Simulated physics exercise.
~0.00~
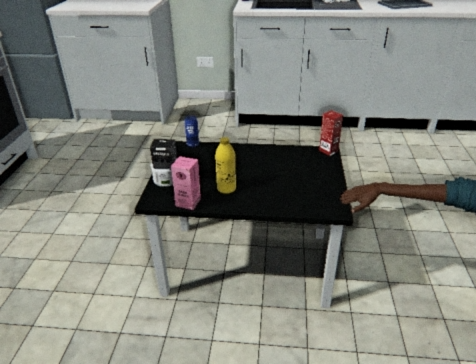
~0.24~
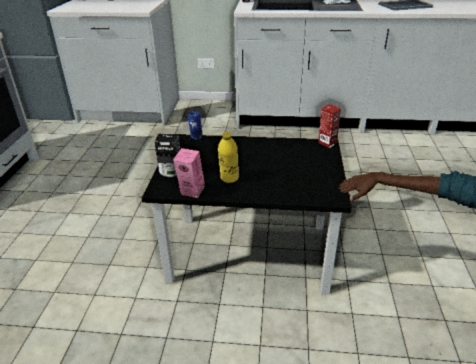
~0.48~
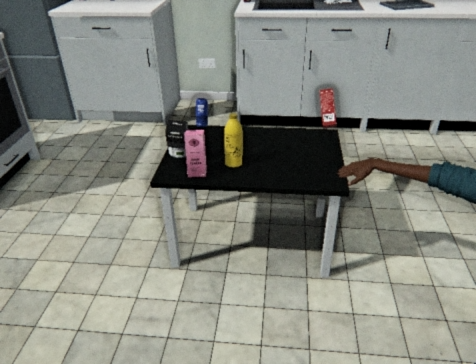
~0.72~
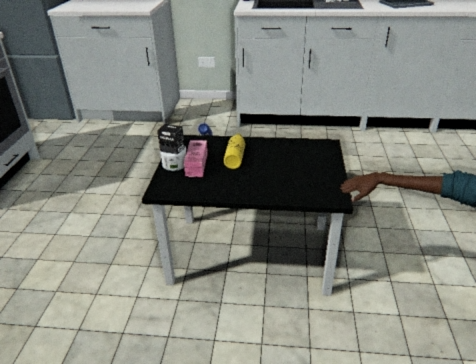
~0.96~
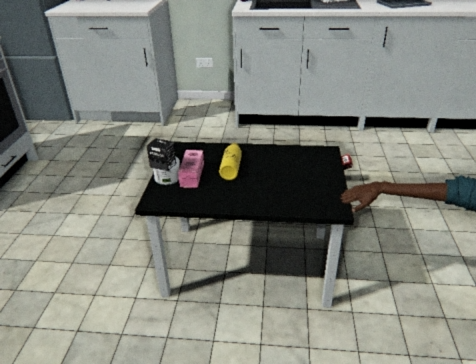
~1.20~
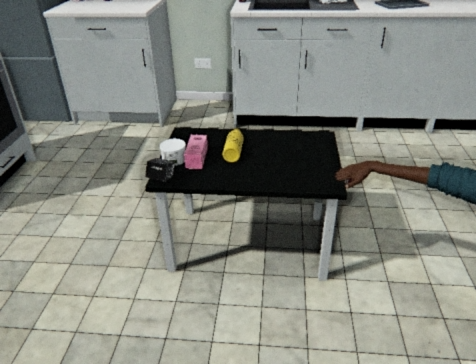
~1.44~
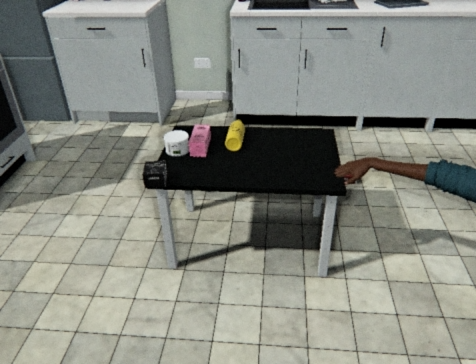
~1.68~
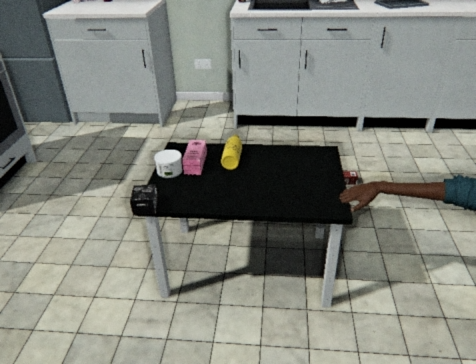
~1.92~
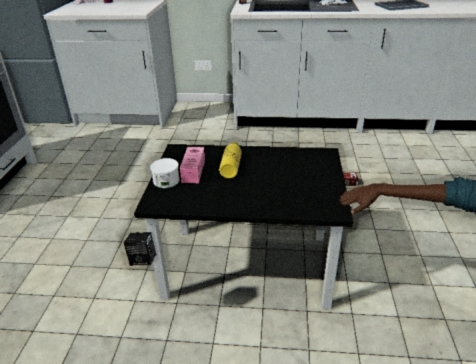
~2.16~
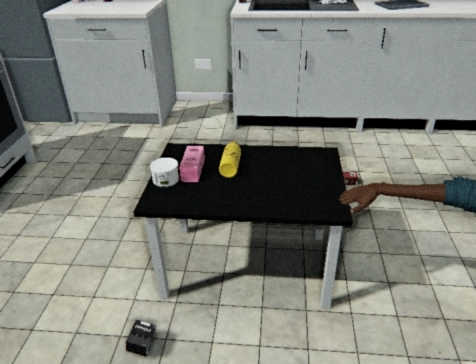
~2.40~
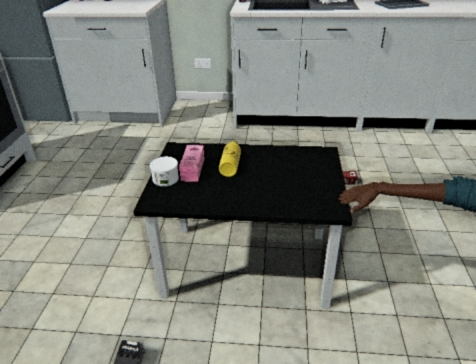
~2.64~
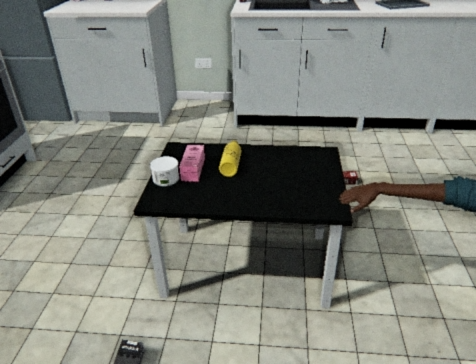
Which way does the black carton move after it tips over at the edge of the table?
It moves down, dropping past the left edge of the tabletop to the floor in front of the table.
